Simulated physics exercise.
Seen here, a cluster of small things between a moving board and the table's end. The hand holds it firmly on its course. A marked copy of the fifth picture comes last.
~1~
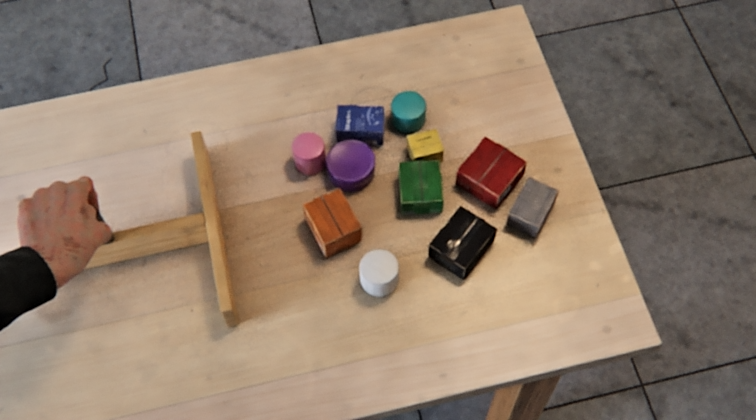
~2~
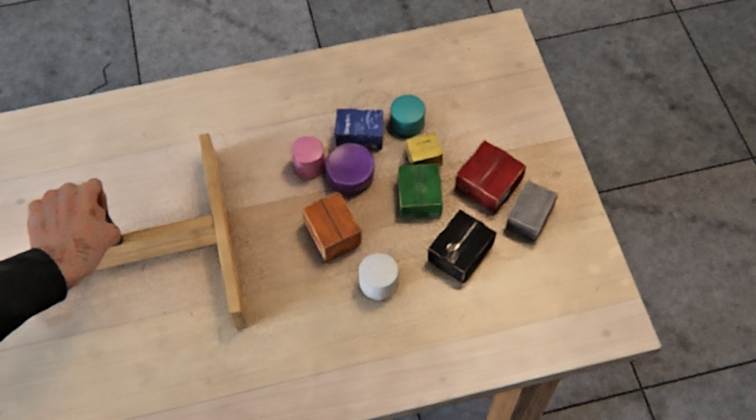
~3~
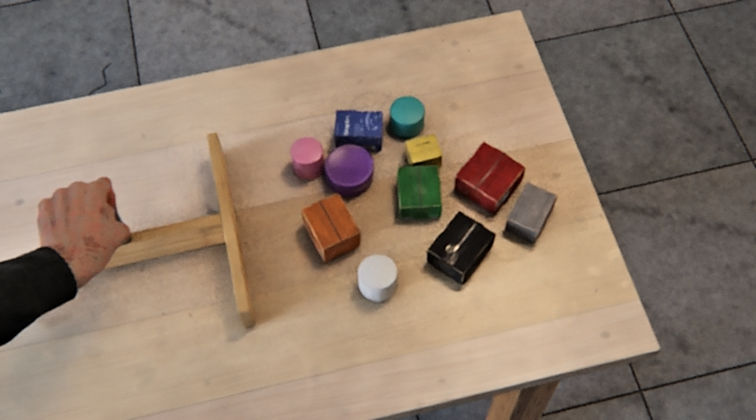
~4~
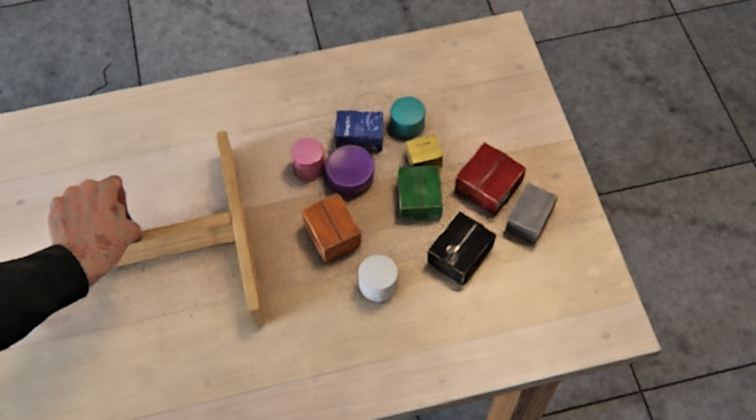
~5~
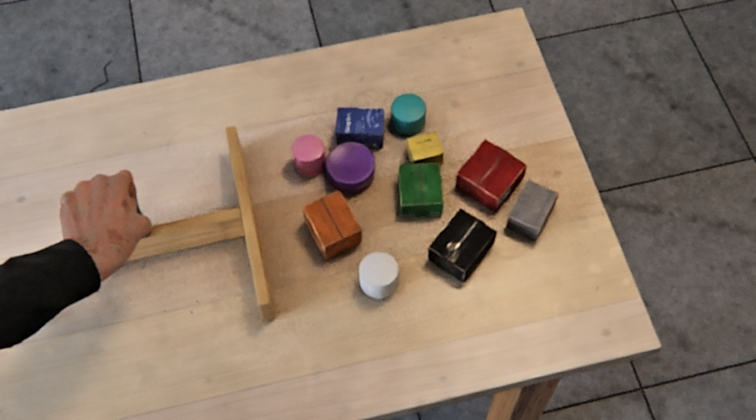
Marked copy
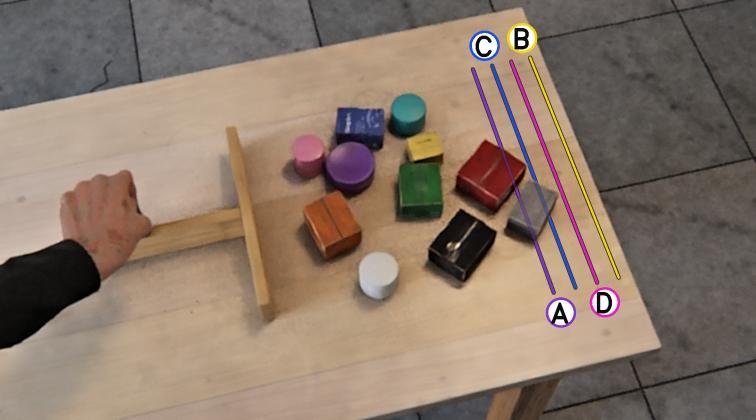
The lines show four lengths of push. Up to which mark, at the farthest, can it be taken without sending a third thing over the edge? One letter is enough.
Line A.
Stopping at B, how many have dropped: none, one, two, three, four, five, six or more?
In all, six or more.
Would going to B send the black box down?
Yes.
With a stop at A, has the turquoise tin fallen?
No.
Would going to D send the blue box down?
By then, no.
On the copy, A at (511, 173); B at (571, 160); C at (531, 169); D at (551, 164).
On A. First, board (344, 189); blue box (367, 117); white tin (389, 273).
Then, board (439, 169); red box (560, 170); grey block (574, 209).
Finally, board (510, 154); red box over the edge; grey block over the edge; two fallen.
By contrast, B drops nine; C drops four; D drops five.
